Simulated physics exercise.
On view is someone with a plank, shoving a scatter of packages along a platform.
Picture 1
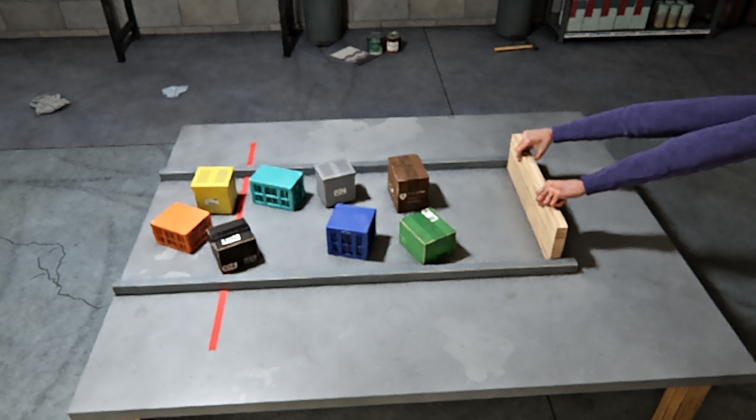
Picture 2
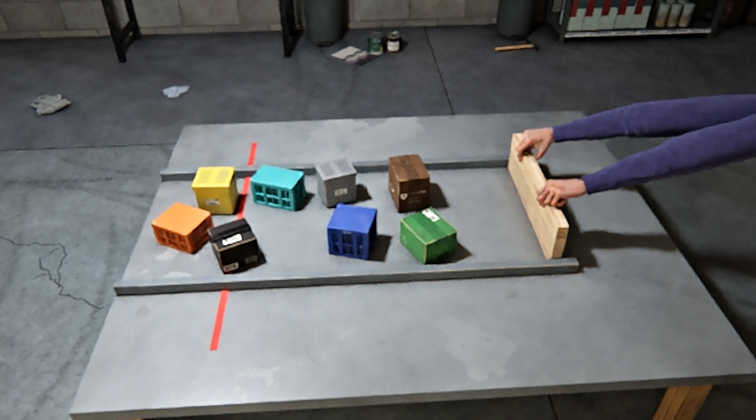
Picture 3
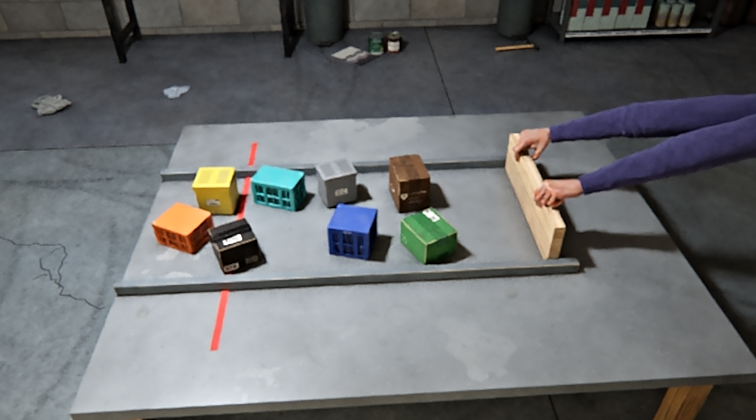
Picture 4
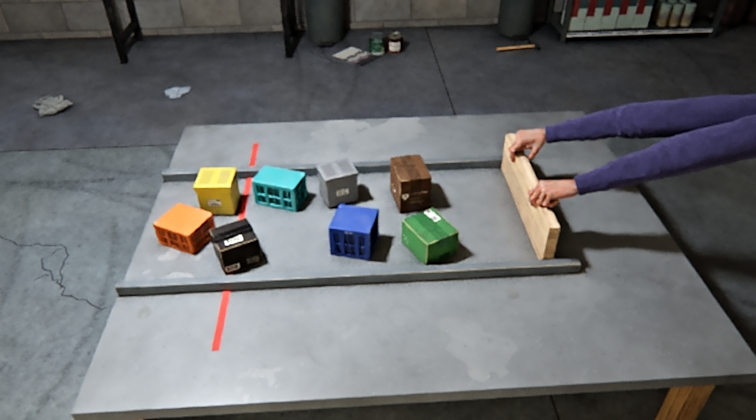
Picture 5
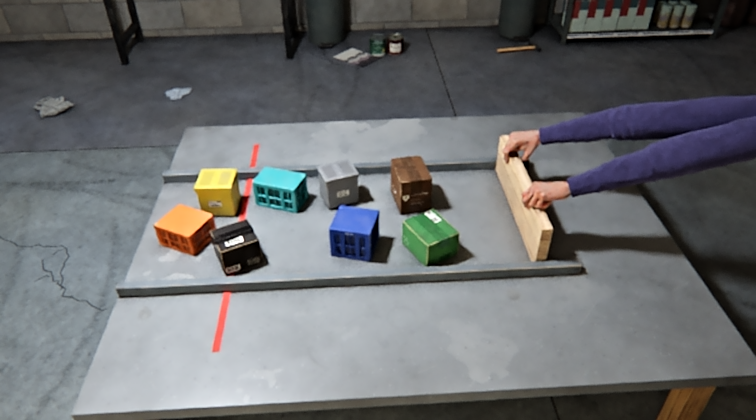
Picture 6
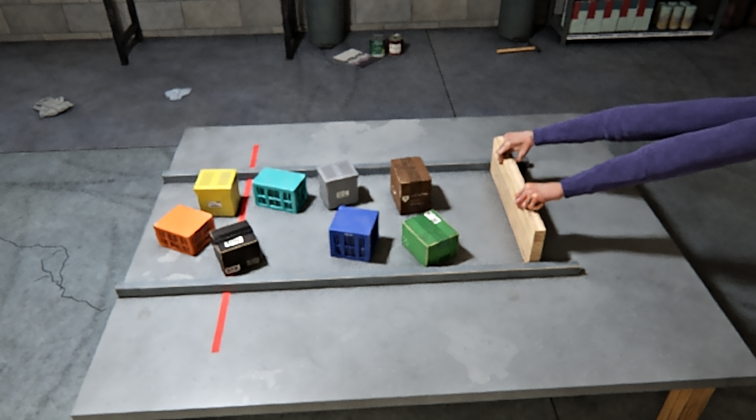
Two hands slide a wooden plank slightly left along a table toward eight still, colourful boxes.
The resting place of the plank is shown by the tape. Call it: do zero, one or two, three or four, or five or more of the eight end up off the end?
One or two end up off it.
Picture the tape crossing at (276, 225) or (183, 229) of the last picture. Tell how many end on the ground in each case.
Taking the two tries in order, the numbers are 1 and 6.
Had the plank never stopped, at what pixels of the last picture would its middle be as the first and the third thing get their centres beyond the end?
Pixels in order: Roughly (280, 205), roughly (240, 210).
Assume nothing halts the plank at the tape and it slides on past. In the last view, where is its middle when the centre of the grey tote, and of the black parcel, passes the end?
Middle approx. at (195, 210), then approx. at (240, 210).
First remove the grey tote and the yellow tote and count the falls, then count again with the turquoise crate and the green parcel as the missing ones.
Counts - first: 0; second: 0.
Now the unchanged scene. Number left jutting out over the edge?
Count of overhanging things: 3.
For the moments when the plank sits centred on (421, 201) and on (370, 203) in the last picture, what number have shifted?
Counts: 2 and 5.
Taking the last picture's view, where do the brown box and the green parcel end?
The one named first is at (226, 192), the next at (214, 244).
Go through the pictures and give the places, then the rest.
In the first frame, orange crate (183, 228); yellow tote (216, 191); black parcel (233, 245); plank (534, 194); tape (237, 224).
In the second frame, yellow tote (217, 191); plank (535, 193).
In the third frame, black parcel (235, 245); grey tote (337, 183).
In the fourth frame, orange crate (186, 228); brown box (410, 183).
In the fifth frame, yellow tote (219, 193); blue crate (355, 233).
In the sixth frame, orange crate (186, 230); yellow tote (219, 194); black parcel (236, 247); plank (515, 197); tape (240, 227).
Soon after, none off yet; orange crate at rest near (186, 230); yellow tote at rest near (219, 194); black parcel at rest near (236, 247).
Then, none off yet; orange crate at rest near (186, 230); yellow tote moved a little near (198, 195); black parcel moved a little near (225, 247).
At rest, the number that fall off is one or two; fallen, yellow tote.
